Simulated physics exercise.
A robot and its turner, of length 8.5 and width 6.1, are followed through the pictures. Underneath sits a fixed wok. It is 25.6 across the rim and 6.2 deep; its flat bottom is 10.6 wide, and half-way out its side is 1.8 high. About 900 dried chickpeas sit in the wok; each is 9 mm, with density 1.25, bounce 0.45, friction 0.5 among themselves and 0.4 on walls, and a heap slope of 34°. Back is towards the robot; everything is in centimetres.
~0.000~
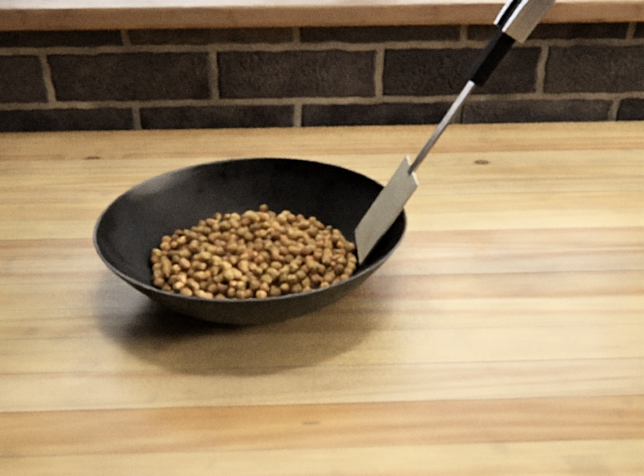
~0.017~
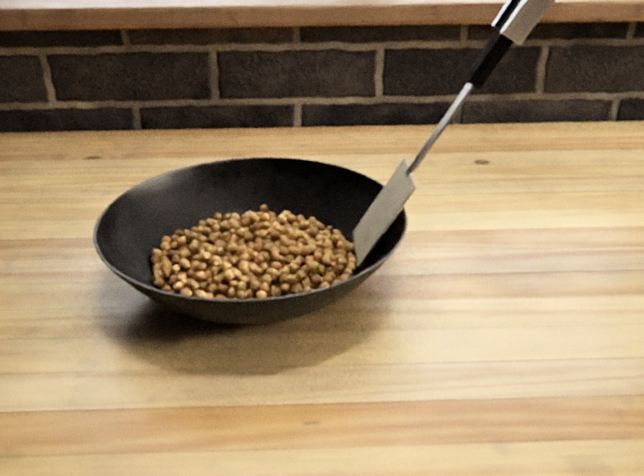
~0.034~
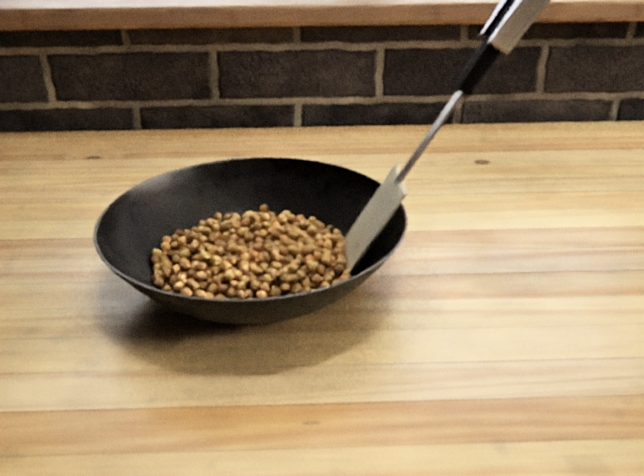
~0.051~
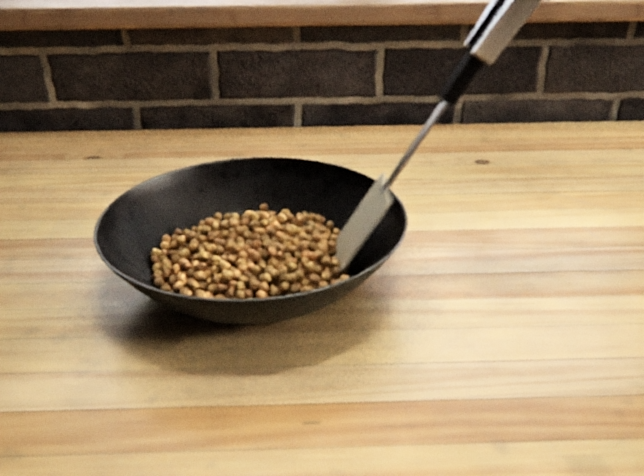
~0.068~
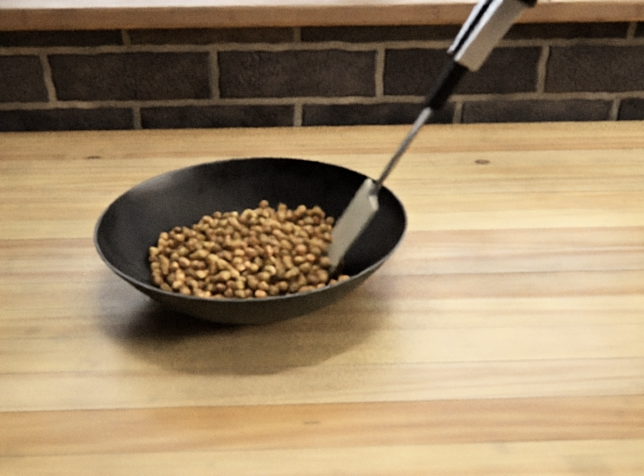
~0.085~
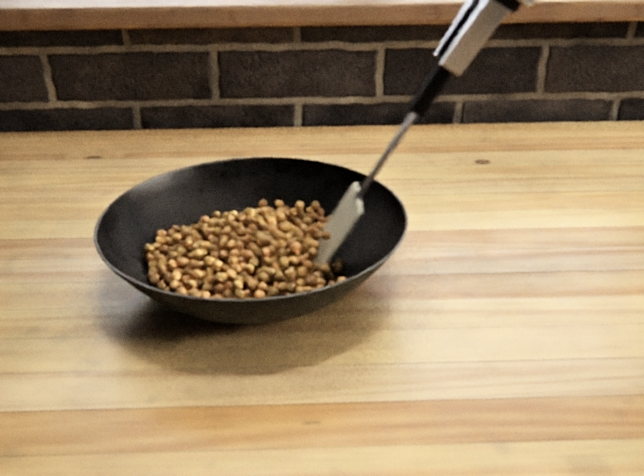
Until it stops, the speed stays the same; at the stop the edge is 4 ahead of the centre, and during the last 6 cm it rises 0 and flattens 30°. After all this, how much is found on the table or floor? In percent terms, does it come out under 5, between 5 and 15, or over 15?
It comes out under 5 %.
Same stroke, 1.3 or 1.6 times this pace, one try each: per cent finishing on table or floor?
First try around 0 %, second try around 0 %.
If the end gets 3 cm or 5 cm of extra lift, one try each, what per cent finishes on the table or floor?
Try one gives about 0 in a hundred, try two about 0 in a hundred.
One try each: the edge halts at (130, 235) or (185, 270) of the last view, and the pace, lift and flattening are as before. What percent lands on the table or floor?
The two tries give near 25 and near 0 in a hundred.
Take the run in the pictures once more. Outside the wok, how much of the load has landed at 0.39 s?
Share at that moment: About 0 %.
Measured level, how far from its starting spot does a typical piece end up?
About 3 centimetres.
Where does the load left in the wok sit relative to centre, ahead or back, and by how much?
It sits some 3.0 centimetres ahead of centre.
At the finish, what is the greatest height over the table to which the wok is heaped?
Roughly 5.5 centimetres.
After 0.13 s, sloping 56°, highest piece 5 above the table; 900 in the wok.
After 0.17 s, sloping 43°, highest piece 5 above the table; 900 in the wok.
After 0.39 s, sloping 29°, highest piece 5 above the table; 900 in the wok.
After 1.44 s, sloping 29°, highest piece 5 above the table; 900 in the wok.
At rest, 900 in the wok. That is 0 % on the table or floor.
